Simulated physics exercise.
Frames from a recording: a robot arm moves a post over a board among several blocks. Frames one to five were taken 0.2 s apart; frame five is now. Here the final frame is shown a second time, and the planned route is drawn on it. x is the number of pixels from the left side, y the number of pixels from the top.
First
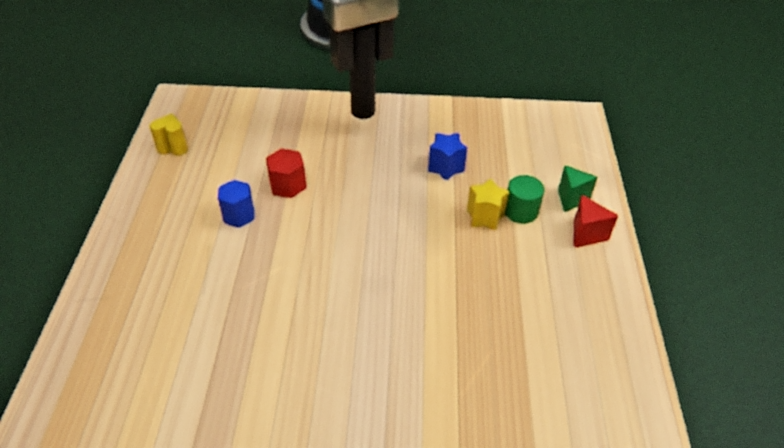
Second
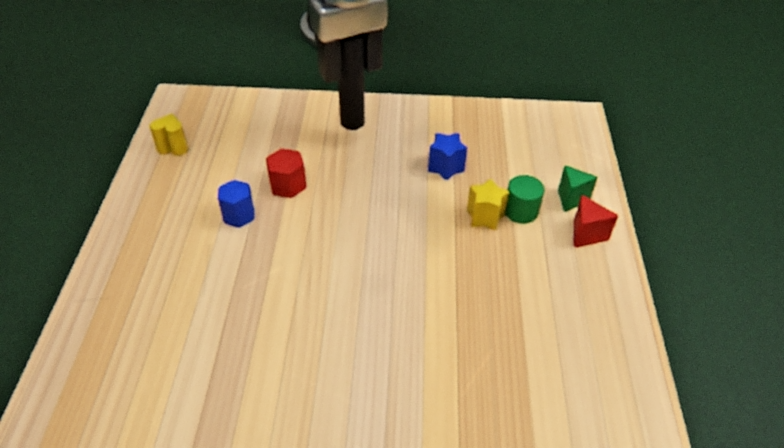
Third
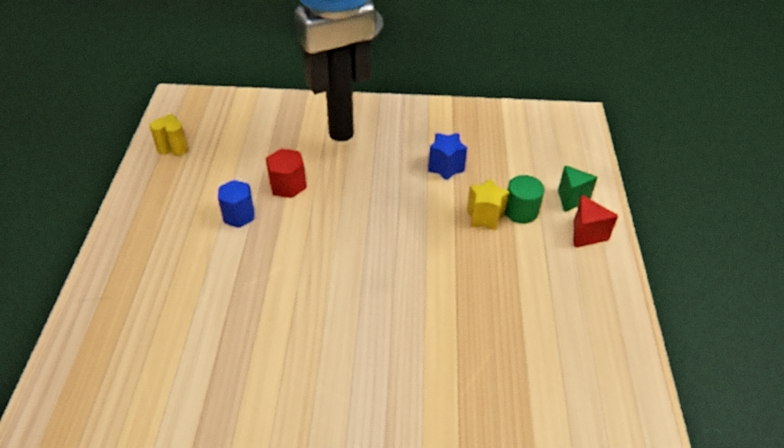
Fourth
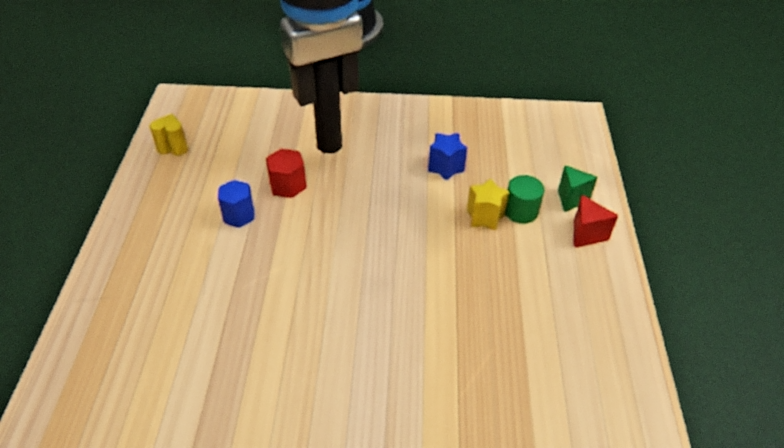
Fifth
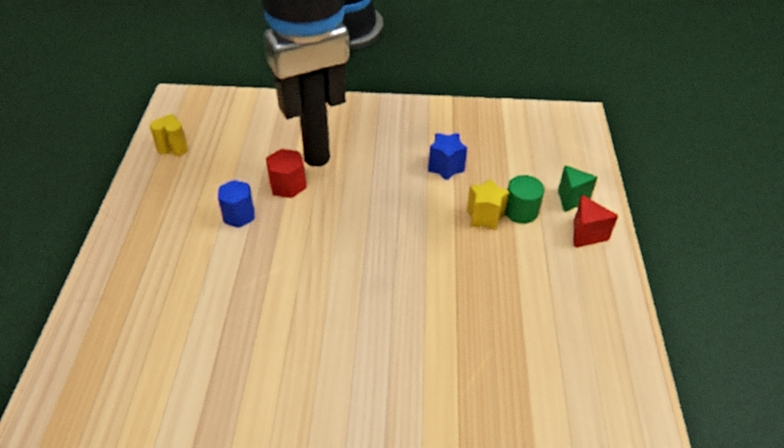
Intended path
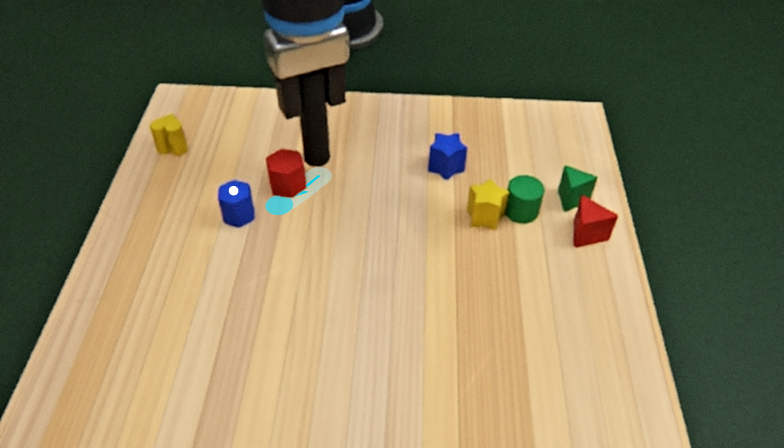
In the video, a robot arm moves a dark post down and to the left over a wooden board of colored blocks, bringing it close to the right side of the red six-sided block, while all the blocks remain still.
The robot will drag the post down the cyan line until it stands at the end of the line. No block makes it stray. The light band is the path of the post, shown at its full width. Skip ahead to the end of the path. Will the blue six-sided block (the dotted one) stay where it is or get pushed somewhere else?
It will end up elsewhere.
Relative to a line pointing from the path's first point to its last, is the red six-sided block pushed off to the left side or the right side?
It slides rightward.
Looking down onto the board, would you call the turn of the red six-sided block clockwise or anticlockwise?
Seen from above, its turn is clockwise.
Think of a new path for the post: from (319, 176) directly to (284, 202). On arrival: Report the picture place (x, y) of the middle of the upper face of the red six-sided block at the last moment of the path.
I'd say the red six-sided block ends with its top centre at (251, 171).
The drawn path runs from (319, 176) through (300, 191) to (279, 205); the dot is on the blue six-sided block.
The first path, step by step. Halfway along, post at (298, 173); red six-sided block at (264, 169), turned 25° clockwise.
At the end, post at (277, 187); blue six-sided block at (223, 194), turned 20° anticlockwise; red six-sided block at (247, 171), turned 40° clockwise.
